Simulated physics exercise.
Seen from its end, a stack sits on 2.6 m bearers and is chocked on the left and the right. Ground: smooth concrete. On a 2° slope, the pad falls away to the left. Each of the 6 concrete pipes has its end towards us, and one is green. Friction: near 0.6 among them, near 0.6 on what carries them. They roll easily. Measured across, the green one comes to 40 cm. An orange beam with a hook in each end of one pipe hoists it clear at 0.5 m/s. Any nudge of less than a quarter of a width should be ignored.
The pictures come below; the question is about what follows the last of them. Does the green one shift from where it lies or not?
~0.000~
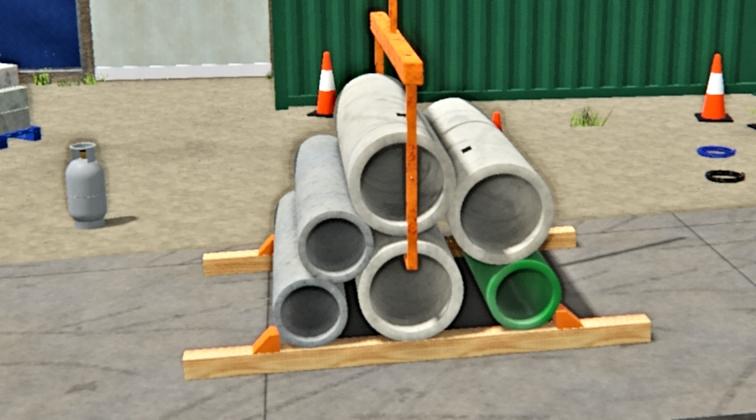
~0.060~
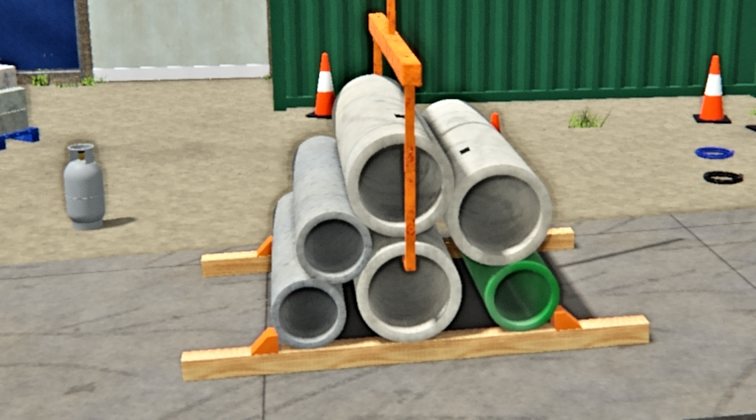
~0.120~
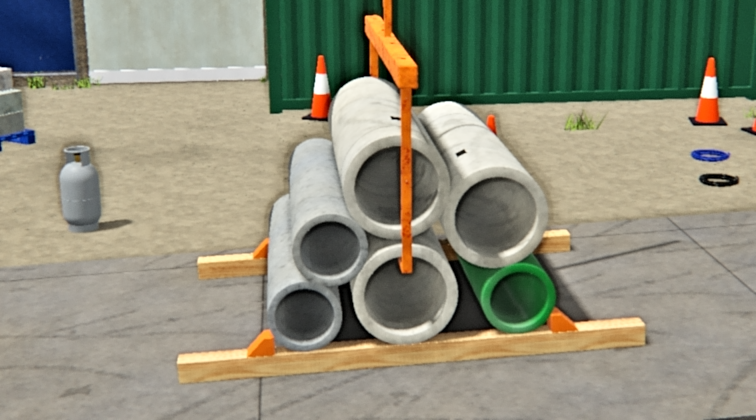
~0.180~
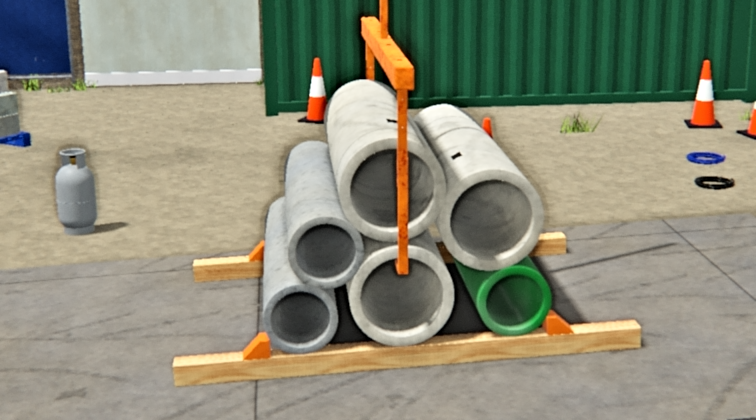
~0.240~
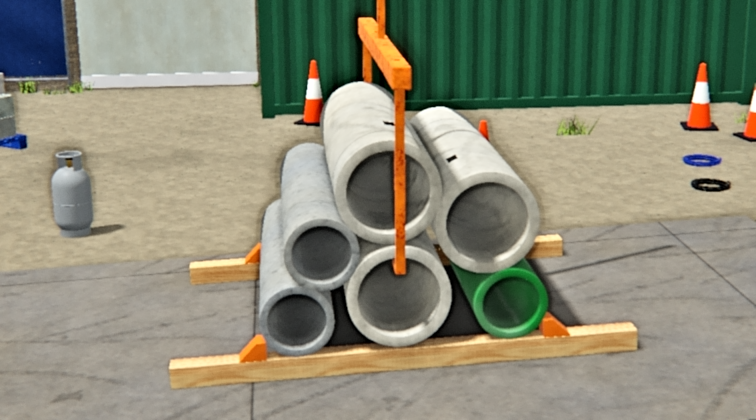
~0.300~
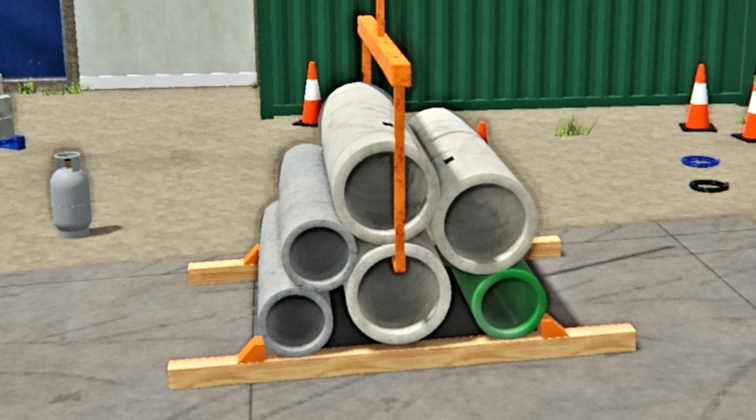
Result for green: Moved from its spot.
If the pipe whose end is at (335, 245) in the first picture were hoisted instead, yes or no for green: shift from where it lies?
For green, the answer then is negative.
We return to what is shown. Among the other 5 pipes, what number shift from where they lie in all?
Count: 4.
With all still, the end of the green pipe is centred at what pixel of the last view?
In the last view it sits close to (444, 311).
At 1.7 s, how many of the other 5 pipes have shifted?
By that time, 4.
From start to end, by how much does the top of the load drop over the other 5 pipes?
Some 75 centimetres.
Then, 1.7 s in, green is 12 cm further left; 4 others dislodged.
Then, 3.7 s in, still the same for green; 4 others dislodged.
In the end (5.0 s), green is 36 cm further left; 4 others dislodged.
